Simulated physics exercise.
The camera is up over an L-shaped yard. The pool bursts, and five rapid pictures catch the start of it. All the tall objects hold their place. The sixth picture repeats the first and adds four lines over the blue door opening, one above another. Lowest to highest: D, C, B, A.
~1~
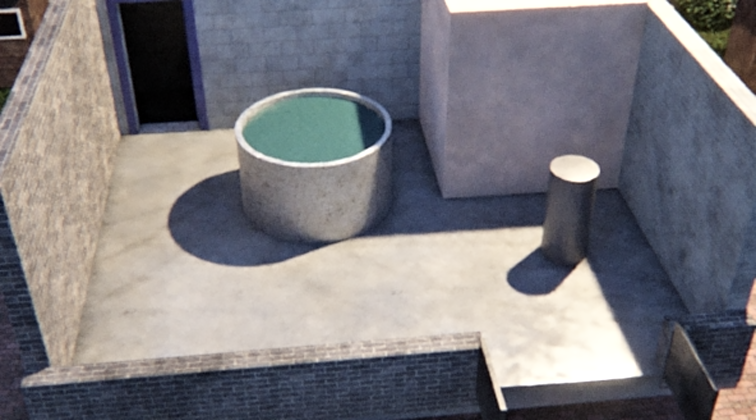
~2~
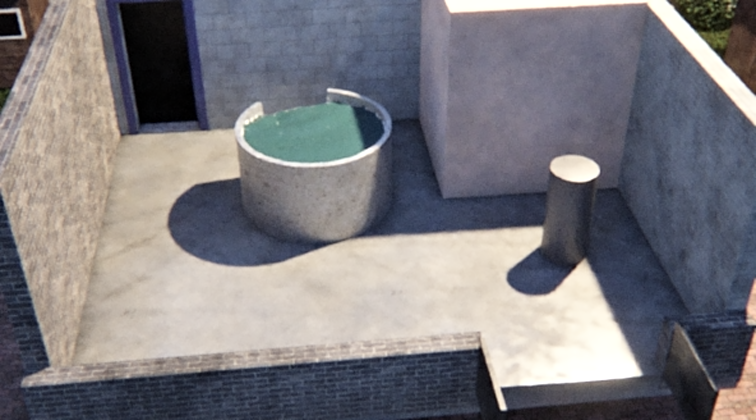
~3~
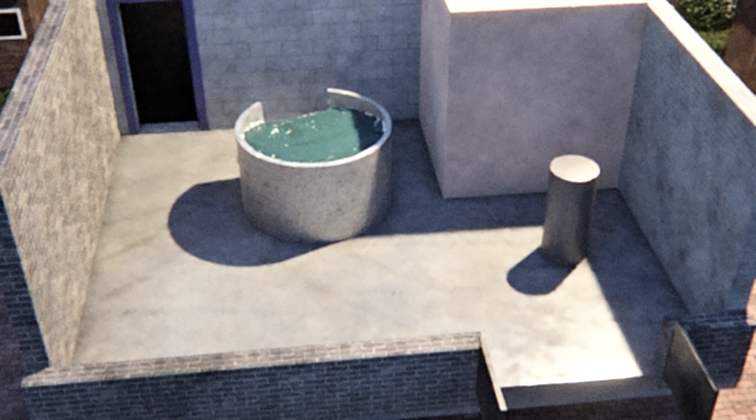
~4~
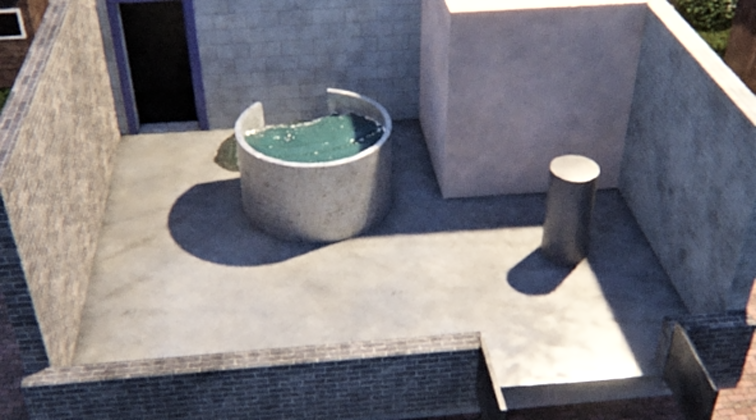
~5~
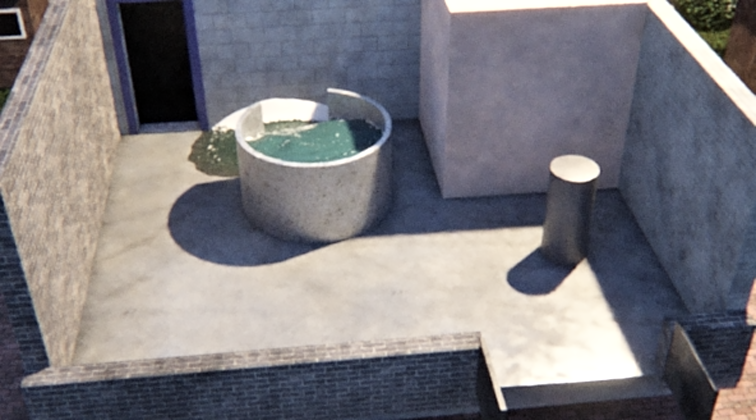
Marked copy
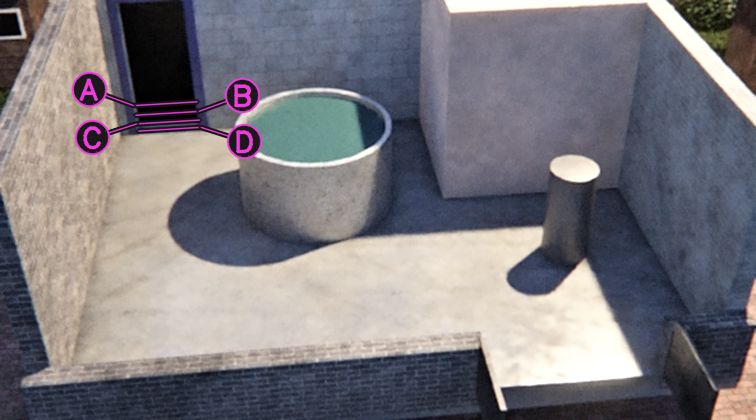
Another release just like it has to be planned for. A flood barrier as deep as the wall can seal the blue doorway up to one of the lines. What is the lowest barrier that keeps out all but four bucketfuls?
B.
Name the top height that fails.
Height C.
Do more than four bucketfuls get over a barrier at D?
Yes, it does.
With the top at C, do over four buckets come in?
Yes, it does.
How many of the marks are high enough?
Two.
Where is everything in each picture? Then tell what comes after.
Water in the pool at rest, its middle at (314, 130); foot of the blue doorway at (170, 132); open gate at (573, 320).
Water covers 1 % of the ground, its front hidden from here.
Water covers 3 % of the ground, its front hidden from here.
Water covers 7 % of the ground, its front hidden from here.
Water covers 10 % of the ground and shows as far out as (209, 131).
On the marked copy, A at (165, 103); B at (167, 113); C at (168, 121); D at (169, 129); from the bottom up D, C, B, A.
With A, a splash gets over, under a bucket.
With B, a bucket or two gets in.
With C, about 8 bucketfuls get in.
With D, dozens of bucketfuls pour in.
